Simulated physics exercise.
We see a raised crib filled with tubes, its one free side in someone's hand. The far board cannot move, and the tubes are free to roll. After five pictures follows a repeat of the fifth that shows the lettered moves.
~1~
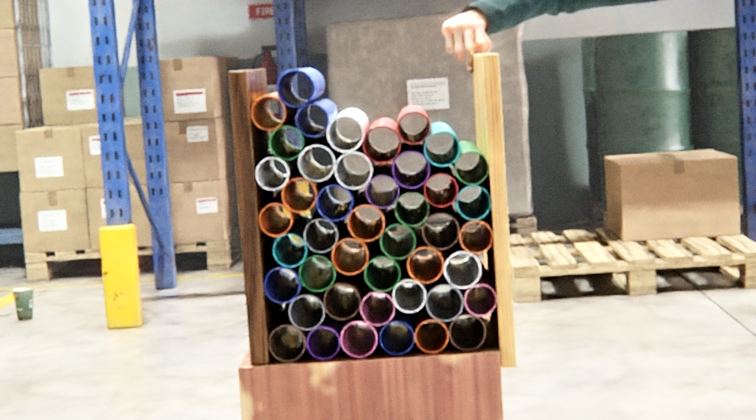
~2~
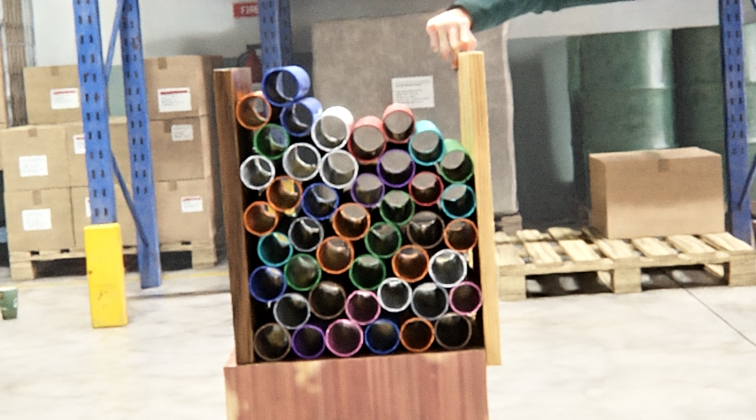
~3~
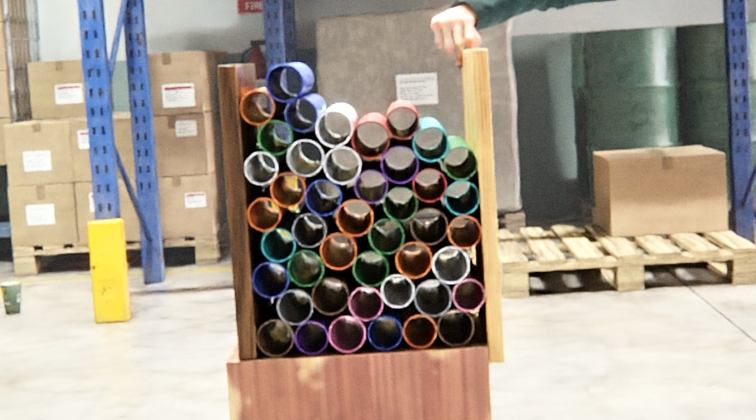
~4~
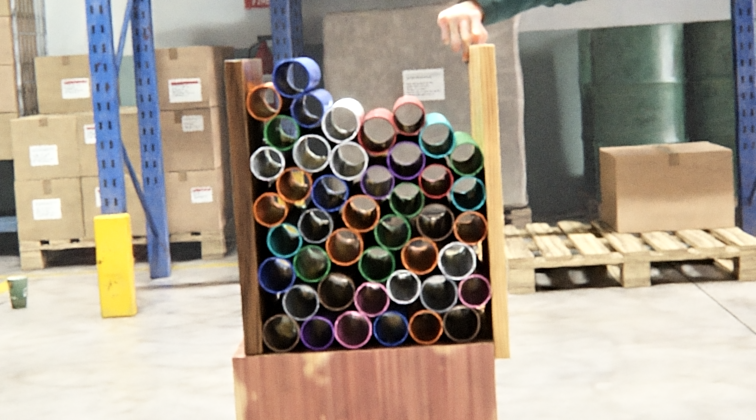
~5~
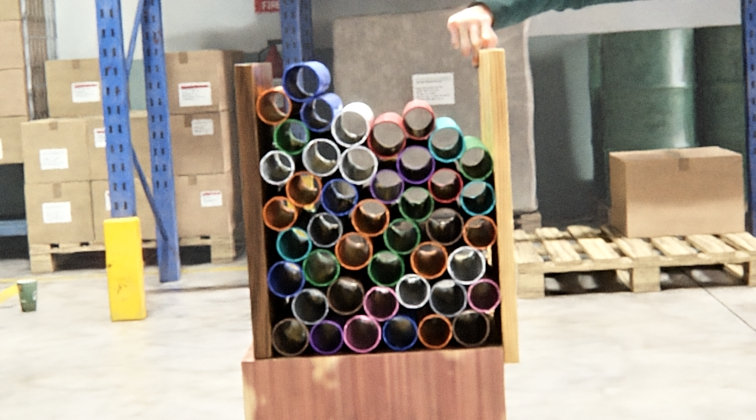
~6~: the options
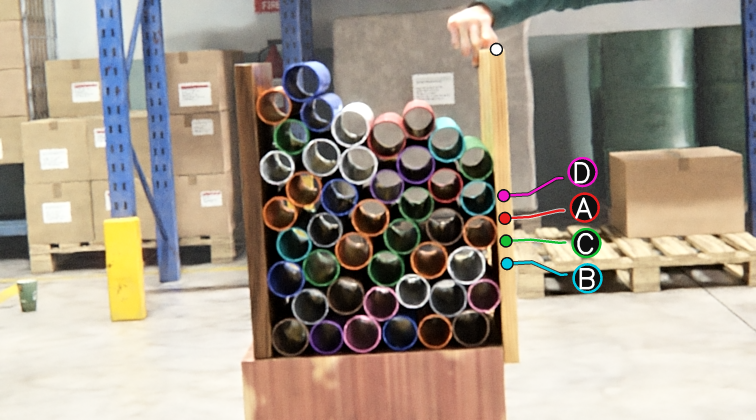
In a warehouse with stacked boxes, pallets and blue racking, a wooden crib full of colourful tubes stands on a reddish base while a hand grips the top of its right side board. The view shifts slightly left, then back right, and the tubes stay stacked as they were.
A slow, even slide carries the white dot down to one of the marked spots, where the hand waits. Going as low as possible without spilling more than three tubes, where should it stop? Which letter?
It can be let down to D.
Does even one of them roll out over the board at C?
Yes, at C.
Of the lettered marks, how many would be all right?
One of the four.
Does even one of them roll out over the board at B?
Yes.
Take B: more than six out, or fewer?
More than six.
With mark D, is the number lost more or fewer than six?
Fewer than six.
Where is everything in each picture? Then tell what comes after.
Side board (493, 200); a brown tube (287, 343); a brown tube (467, 333), in the first frame.
A brown tube (453, 331); a pink tube (466, 298), in the second frame.
An orange tube (414, 260); a brown tube (429, 226), in the third frame.
A green tube (407, 200); an orange tube (294, 185), in the fourth frame.
A red tube (387, 140); an orange tube (274, 107); side board (497, 195), in the fifth frame.
On the marked copy, A at (505, 218); B at (507, 264); C at (506, 241); D at (504, 196); the white dot at (497, 49).
With D. Early on, top of the board (491, 116).
Further on, top of the board (495, 188).
At the end, top of the board (495, 196), three out over the board.
As for the rest, A more than three out over the board; B more than three out over the board; C more than three out over the board.
